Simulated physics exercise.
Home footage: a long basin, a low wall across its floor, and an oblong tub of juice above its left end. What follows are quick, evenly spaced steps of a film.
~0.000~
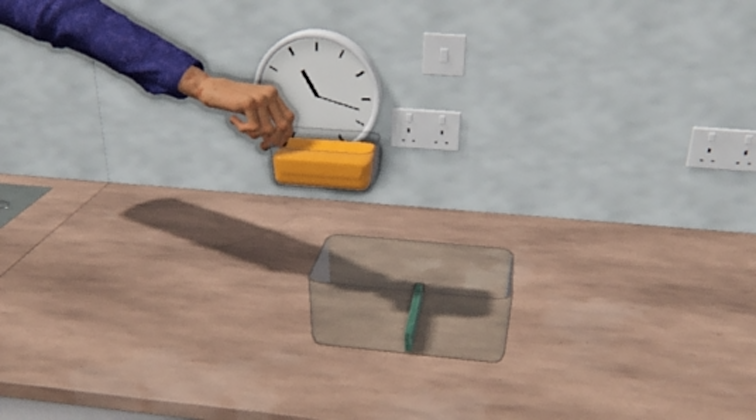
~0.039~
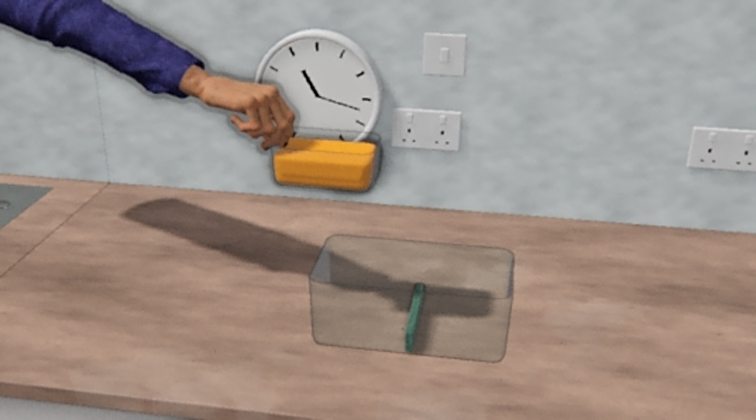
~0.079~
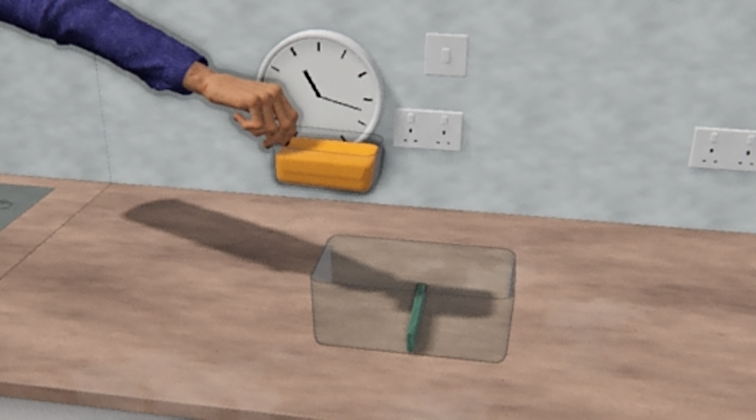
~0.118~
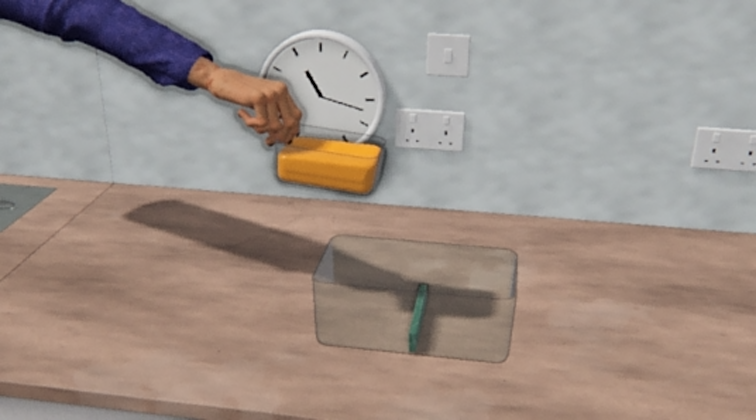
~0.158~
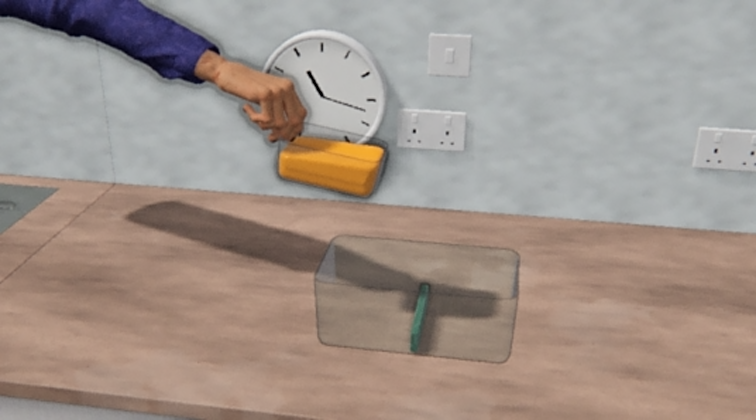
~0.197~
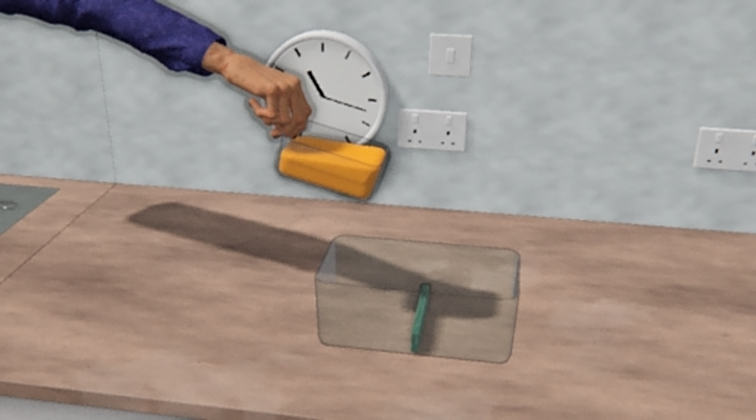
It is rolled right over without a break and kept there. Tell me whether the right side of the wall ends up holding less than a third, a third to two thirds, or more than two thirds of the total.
The right side holds a third to two thirds.
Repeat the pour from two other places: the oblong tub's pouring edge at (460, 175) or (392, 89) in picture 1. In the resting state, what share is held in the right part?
First try: About 80 %; second try: About 70 %.
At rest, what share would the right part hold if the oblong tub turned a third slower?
About 60 in a hundred.
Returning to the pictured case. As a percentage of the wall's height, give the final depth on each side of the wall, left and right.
30 per cent for the left part, 40 for the right.
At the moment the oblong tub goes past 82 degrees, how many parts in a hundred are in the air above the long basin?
55 in a hundred.
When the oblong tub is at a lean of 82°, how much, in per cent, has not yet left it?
25 per cent, approximately.
A moment on, the oblong tub is tipped on its side and 24 per cent is still to pour, 6 is left of the wall and 14 right of it.
Next, the oblong tub is tipped right over and 2 per cent is still to pour, 42 is left of the wall and 52 right of it.
Then the oblong tub is tipped right over and 0 per cent is still to pour, 47 is left of the wall and 51 right of it.
Later the oblong tub is tipped right over and 0 per cent is still to pour, 47 is left of the wall and 51 right of it.
Finally, 47 per cent lies left of the wall, 51 right of it and 1 outside.
